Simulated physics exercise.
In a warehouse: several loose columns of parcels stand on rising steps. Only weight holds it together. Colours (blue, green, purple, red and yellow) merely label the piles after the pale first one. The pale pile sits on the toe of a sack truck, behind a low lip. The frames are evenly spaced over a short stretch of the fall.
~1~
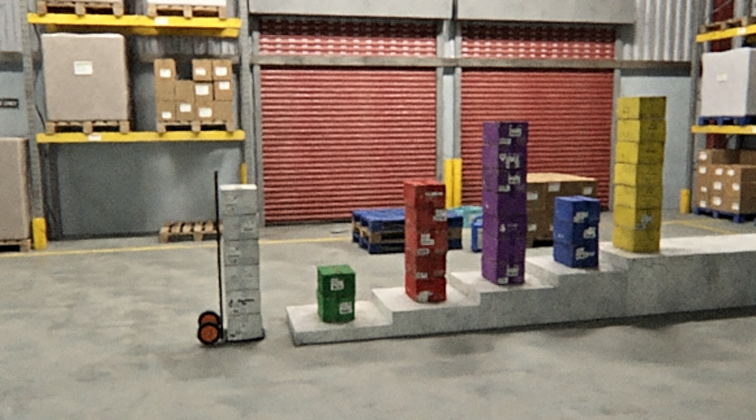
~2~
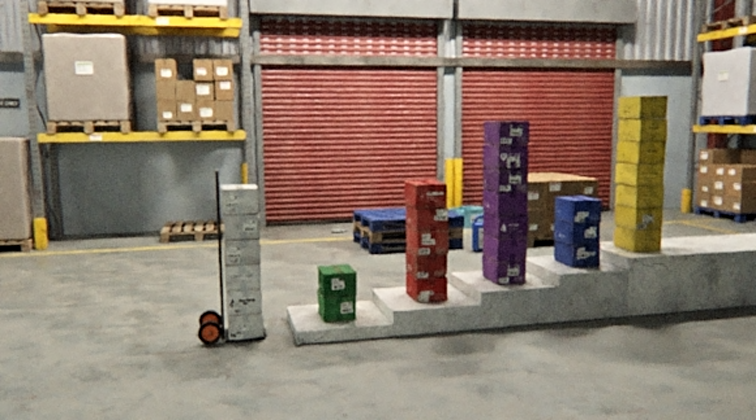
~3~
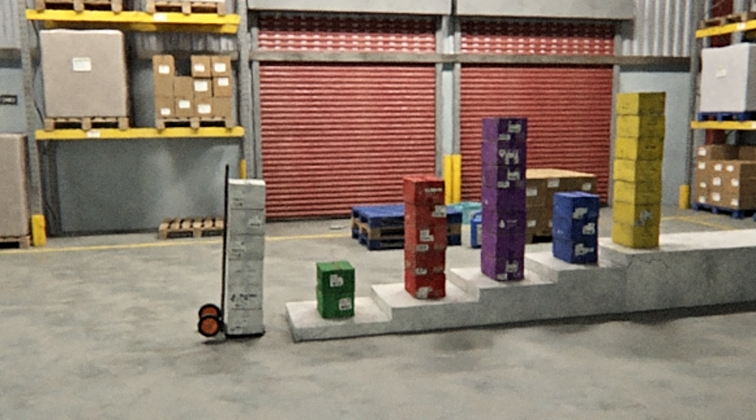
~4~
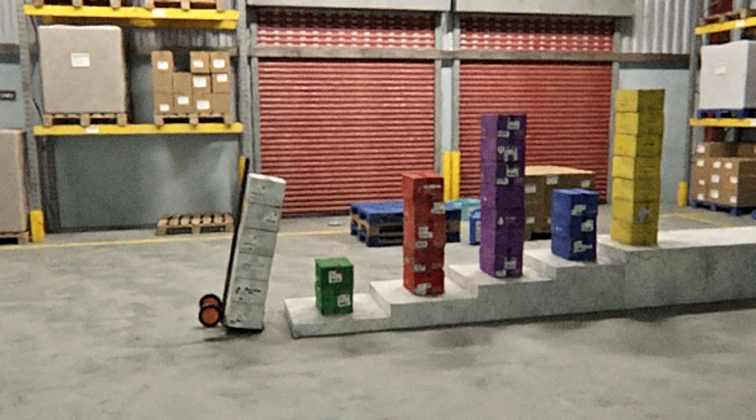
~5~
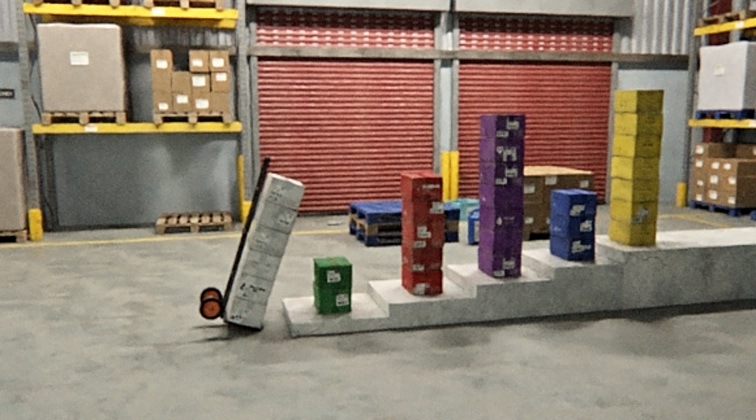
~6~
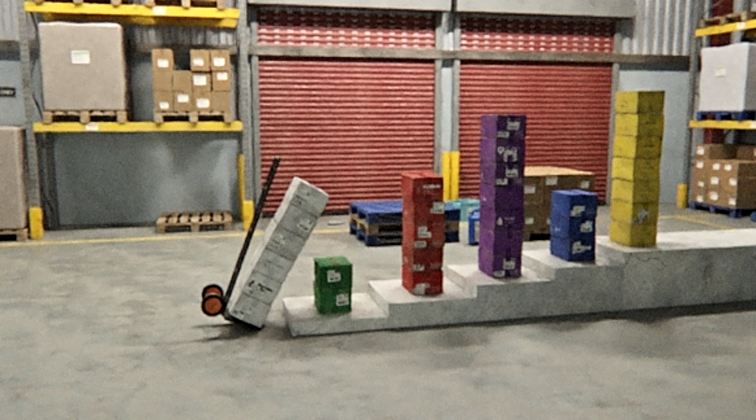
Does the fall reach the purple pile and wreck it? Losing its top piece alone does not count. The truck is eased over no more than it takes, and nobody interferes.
That pile survives.
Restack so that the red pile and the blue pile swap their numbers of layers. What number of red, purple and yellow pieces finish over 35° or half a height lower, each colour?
The counts are red 0, purple 0, yellow 0.
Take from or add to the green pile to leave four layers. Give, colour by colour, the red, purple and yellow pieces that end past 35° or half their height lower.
The counts are red 0, purple 0, yellow 0.
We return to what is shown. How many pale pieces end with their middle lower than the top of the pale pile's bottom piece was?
The count is 1.
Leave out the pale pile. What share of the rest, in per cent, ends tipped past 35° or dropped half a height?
About 0 per cent.
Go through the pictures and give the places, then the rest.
In the first frame (pixels give the middle of a visible side), truck frame (217, 207) level; top purple parcel (514, 133); top blue parcel (587, 212); none of the others has stirred.
Truck frame (218, 207) level; top purple parcel (515, 133), in the second frame.
Truck frame (226, 200) rocked barely, top of the pale pile leaning barely; top purple parcel (513, 129); none of the others has stirred, in the third frame.
Truck frame (243, 193) rocked a little, top of the pale pile leaning a little; top purple parcel (512, 126); none of the others has stirred, in the fourth frame.
Truck frame (259, 191) rocked clearly, top of the pale pile leaning clearly; top purple parcel (511, 126); none of the others has stirred, in the fifth frame.
Truck frame (268, 191) rocked clearly, top of the pale pile leaning well over; top purple parcel (512, 127); top red parcel (428, 189); none of the others has stirred, in the sixth frame.
Shortly afterwards, 1 of the pale pile down; none of the 7 purple parcels down (0 of 24 in all colours); top purple parcel unmoved.
Next, 6 of the pale pile down; none of the 7 purple parcels down (0 of 24 in all colours); top purple parcel unmoved.
Some moments later, 6 of the pale pile down; none of the 7 purple parcels down (0 of 24 in all colours); top purple parcel unmoved; top green parcel a little from its place.
In the end, 6 of the pale pile down; none of the 7 purple parcels down (0 of 24 in all colours); top purple parcel unmoved; top green parcel a little from its place. From the last view, middles, top purple parcel near (503, 126), top green parcel near (341, 272).
